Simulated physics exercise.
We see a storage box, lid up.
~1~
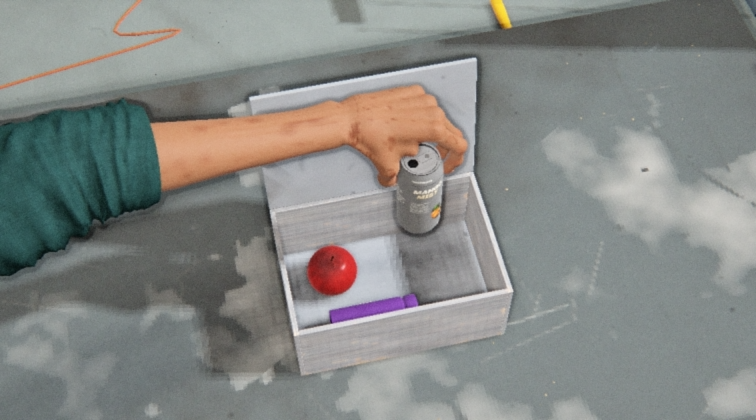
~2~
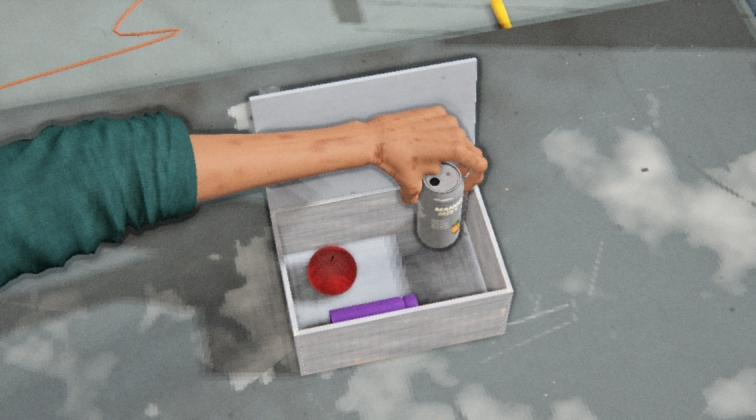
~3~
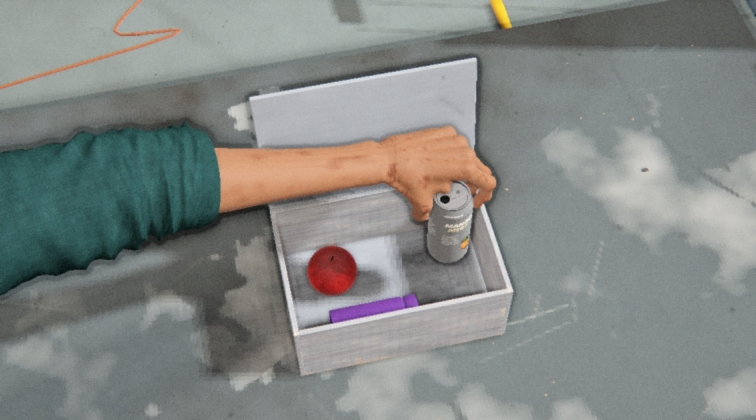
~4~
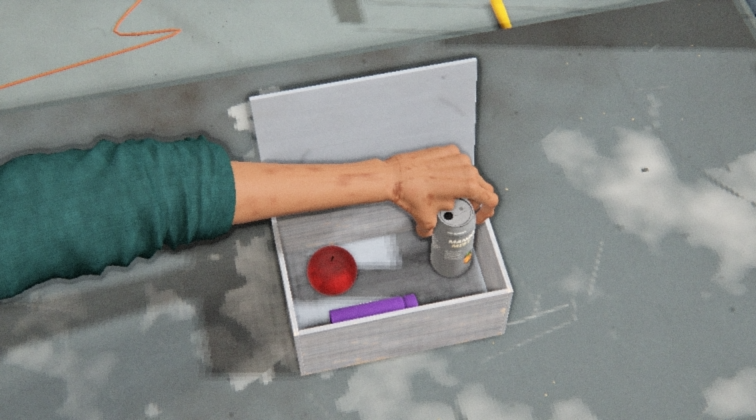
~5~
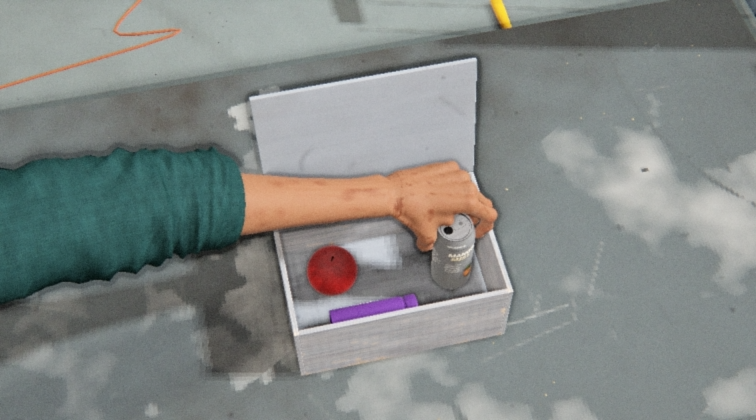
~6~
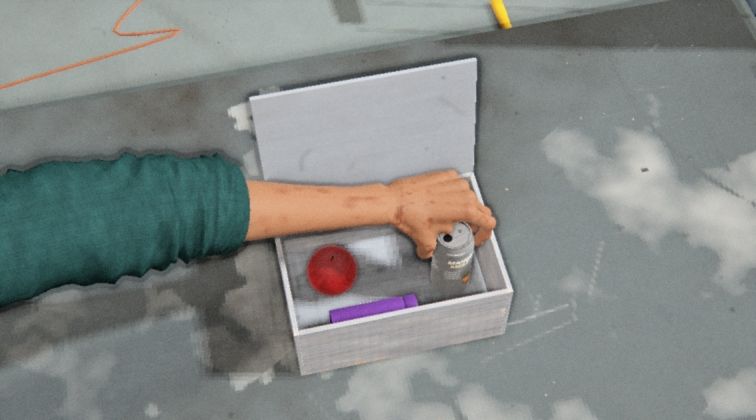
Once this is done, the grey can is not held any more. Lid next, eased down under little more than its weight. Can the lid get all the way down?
No, it stays up.
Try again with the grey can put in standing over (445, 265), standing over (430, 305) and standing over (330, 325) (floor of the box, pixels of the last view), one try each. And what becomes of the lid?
The lid won't shut the first time, does shut the second time and does shut the third time.
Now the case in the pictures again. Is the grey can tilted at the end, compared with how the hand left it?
Result: The grey can remains as it was set.
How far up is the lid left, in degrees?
The answer is about 12 degrees.
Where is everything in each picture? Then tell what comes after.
The first frame shows on its way; grey can (419, 190); red apple (332, 271).
The second frame shows on its way; grey can (440, 207); red apple (332, 271).
The third frame shows on its way; grey can (450, 223); red apple (332, 271).
The fourth frame shows on its way; grey can (453, 239); red apple (332, 271).
The fifth frame shows on its way; grey can (453, 252); red apple (332, 271).
The sixth frame shows put in, still held; grey can (452, 259); red apple (332, 271).
Then, 1.20 s on from there, lid starting down.
Then, 1.60 s on from there, lid 56° above the rim.
Then, 1.90 s on from there, lid 22° above the rim.
In the end, lid 12° above the rim; all 3 unmoved. At the end, from the last picture's camera, grey can near (452, 259).
